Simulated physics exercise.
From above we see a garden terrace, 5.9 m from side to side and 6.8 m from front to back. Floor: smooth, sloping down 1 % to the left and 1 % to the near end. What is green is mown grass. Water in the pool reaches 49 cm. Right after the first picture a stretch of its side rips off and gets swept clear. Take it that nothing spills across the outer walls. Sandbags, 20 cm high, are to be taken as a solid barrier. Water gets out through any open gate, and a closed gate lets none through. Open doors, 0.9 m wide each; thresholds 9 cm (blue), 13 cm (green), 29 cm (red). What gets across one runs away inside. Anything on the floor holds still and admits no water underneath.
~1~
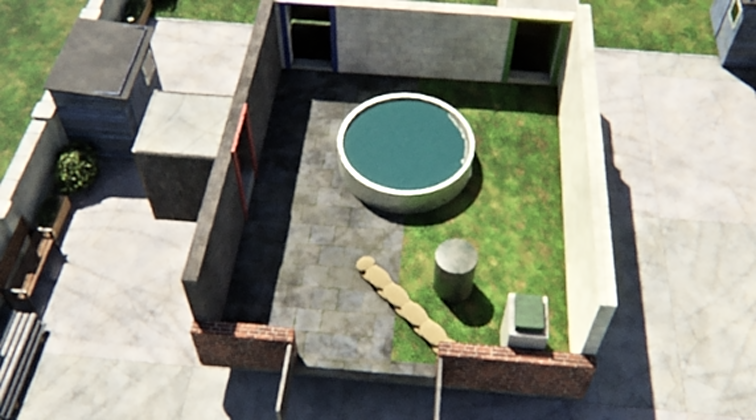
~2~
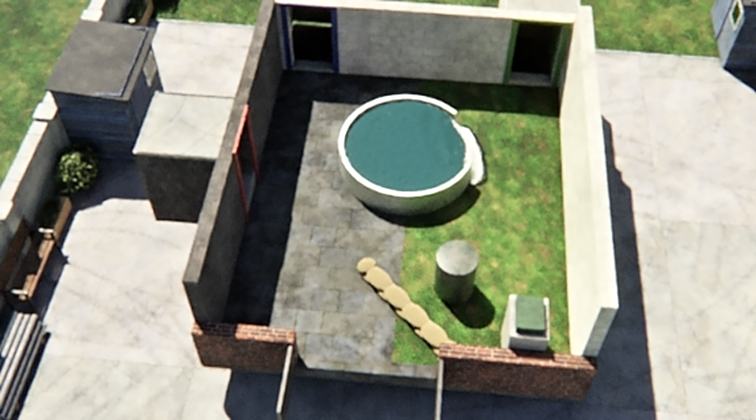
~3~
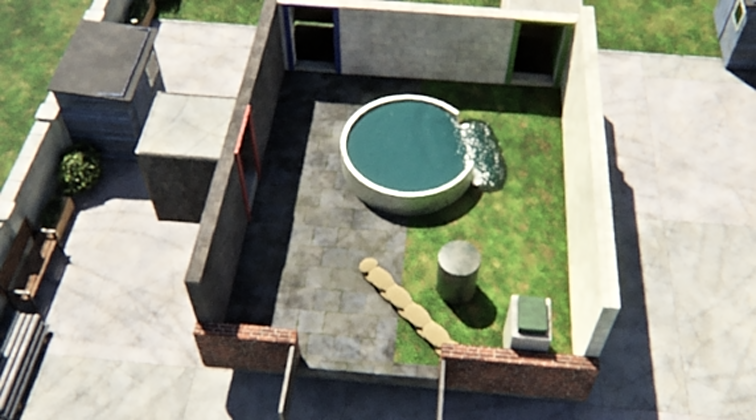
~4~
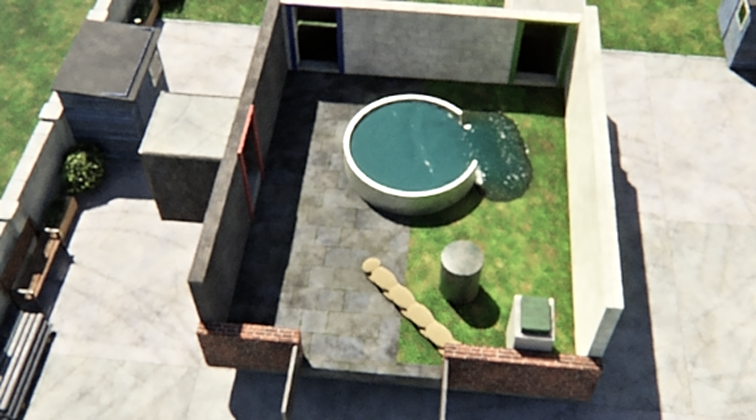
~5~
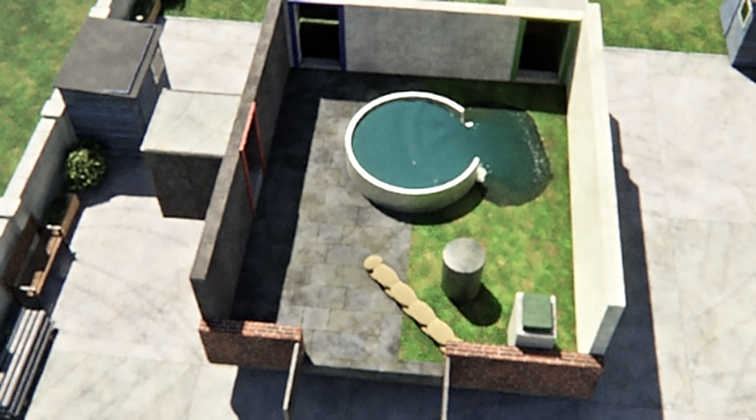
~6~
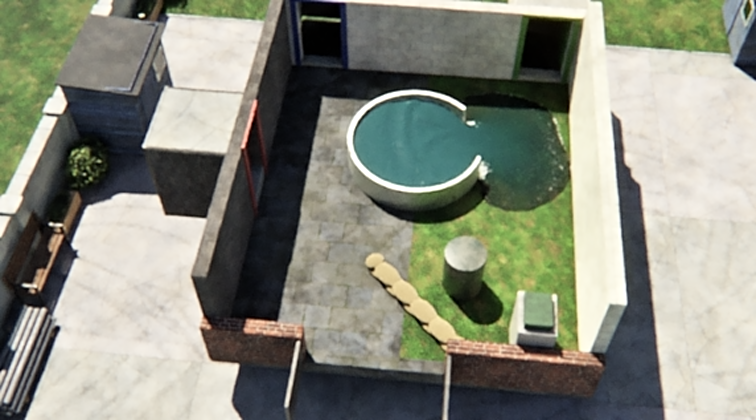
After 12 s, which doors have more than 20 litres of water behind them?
The inflow at the blue door fits inside the cap. The inflow at the green door overruns the cap. The inflow at the red door fits inside the cap.
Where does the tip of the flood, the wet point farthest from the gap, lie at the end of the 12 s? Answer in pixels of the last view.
I'd mark it close to (225, 341).
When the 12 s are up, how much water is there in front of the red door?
Depth: Approx. 5.0 cm.
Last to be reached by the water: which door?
The red one.
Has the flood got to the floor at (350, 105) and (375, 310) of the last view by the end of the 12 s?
Awash, then not yet touched.
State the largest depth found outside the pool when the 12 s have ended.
It gets to some 13 cm.
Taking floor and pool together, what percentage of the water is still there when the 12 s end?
I'd put it at some 96 percent still there.
A moment later water covers 20 % of the floor and is deepest (26 cm) near (565, 149); blue door not reached, green door not reached, red door not reached.
Soon after water covers 20 % of the floor and is deepest (28 cm) near (563, 85); blue door not reached, green door 23 cm at the sill, 4 L in, red door not reached.
Next water covers 35 % of the floor and is deepest (21 cm) near (563, 91); blue door not reached, green door 21 cm at the sill, 54 L in, red door not reached.
Later on water covers 65 % of the floor and is deepest (12 cm) near (550, 361); blue door 6 cm at the sill, 0 L in, green door 10 cm at the sill, 75 L in, red door not reached.
At the end water covers 90 % of the floor and is deepest (13 cm) near (228, 331); blue door 6 cm at the sill, 1 L in, green door 4 cm at the sill, 75 L in, red door 5 cm at the sill, 0 L in.
